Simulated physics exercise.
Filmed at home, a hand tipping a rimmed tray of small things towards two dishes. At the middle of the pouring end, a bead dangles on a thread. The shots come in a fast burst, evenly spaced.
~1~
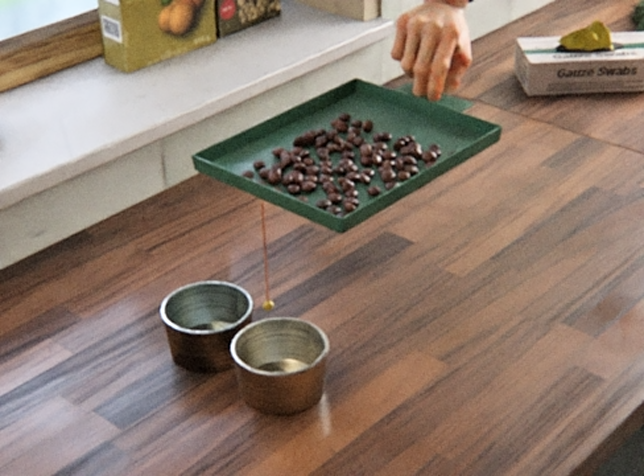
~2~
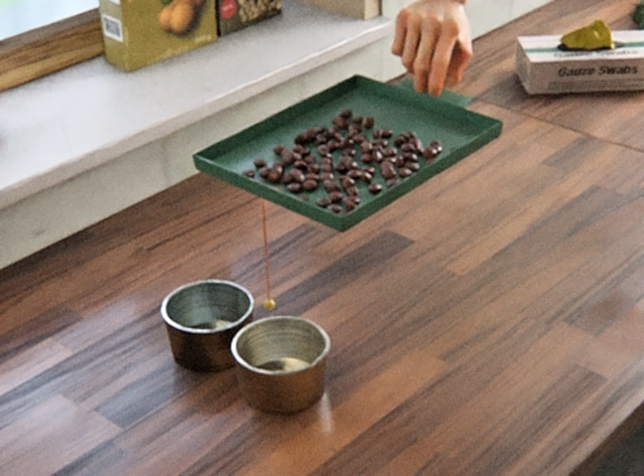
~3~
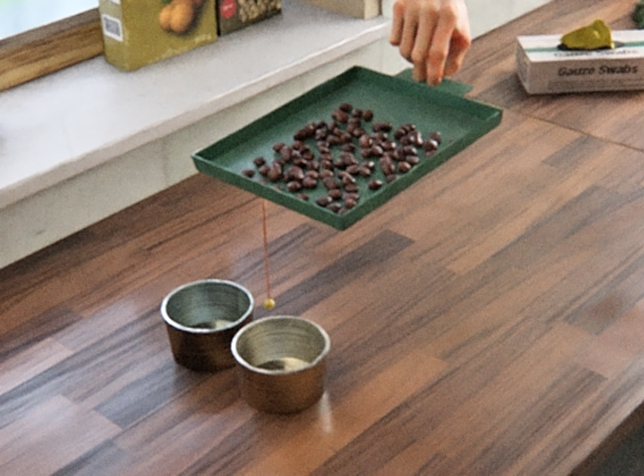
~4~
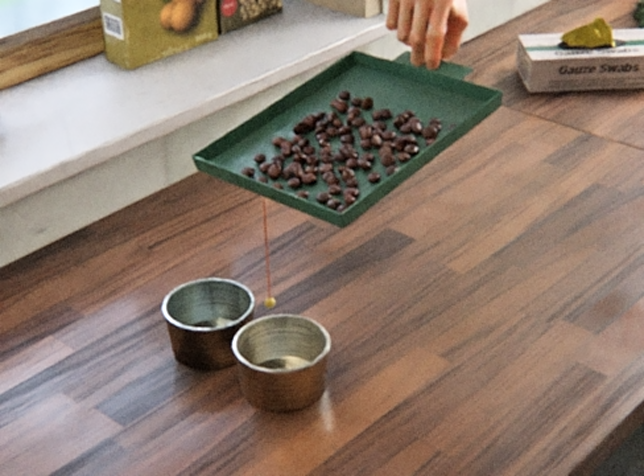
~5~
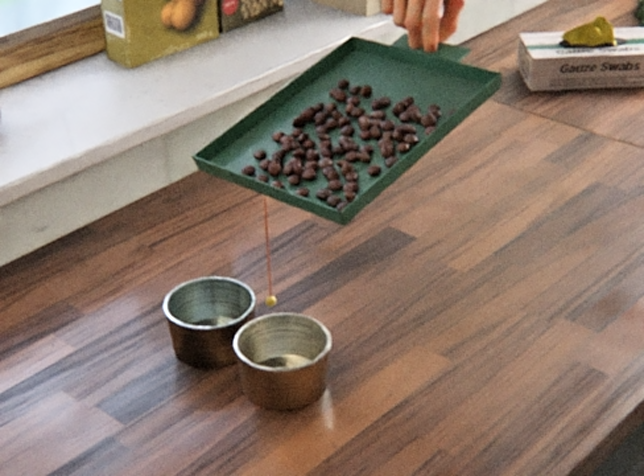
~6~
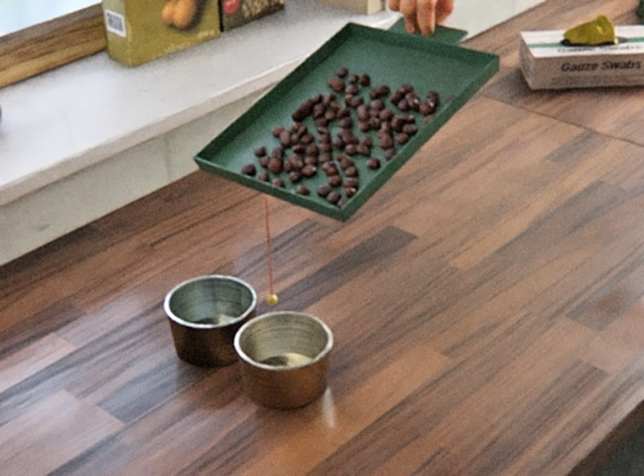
A wooden counter beside a pale windowsill is seen from above at an angle, with boxes behind. A hand at the upper right holds a green rimmed tray of small dark brown pieces, a bead dangling on a thread from its near end, beside two metallic dishes at lower left. The hand lifts the far end, steepening the tray's slant while the pieces barely shift on it, and the view drifts very slightly.
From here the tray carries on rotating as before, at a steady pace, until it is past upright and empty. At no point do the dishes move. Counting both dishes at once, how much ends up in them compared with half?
Between them they hold more than half.
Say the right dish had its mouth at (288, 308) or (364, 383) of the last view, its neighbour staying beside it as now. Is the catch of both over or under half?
A minority, then a minority.
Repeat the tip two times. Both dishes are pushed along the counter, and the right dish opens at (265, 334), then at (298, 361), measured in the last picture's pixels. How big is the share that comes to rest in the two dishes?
Trial 1 70%, trial 2 40%.
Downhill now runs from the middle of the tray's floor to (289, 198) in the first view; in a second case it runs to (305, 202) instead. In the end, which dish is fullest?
Rightward dish at the first place, Rightward dish at the second.
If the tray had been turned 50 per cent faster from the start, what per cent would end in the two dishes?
I'd expect near 60 per cent.
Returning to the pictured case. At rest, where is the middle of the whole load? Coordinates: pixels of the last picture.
Close to (211, 343), more or less.
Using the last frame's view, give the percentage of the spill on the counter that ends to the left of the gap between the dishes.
Estimate: Roughly 90 %.
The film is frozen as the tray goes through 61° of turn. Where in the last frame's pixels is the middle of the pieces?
The middle of the pieces lands at roughly (270, 159).
Soon, tray tipped steeply; nearly all on the tray; a stray few in the air.
A while on, tray tipped right over; about half on the tray; a stray few in the right dish; a small part in the left dish; a small part outside both; about a third in the air.
Towards the end, tray tipped past a quarter turn; a small part in the right dish; about half in the left dish; about a third outside both.
Finally, tray tipped past a quarter turn; a small part in the right dish; about half in the left dish; about a third outside both.
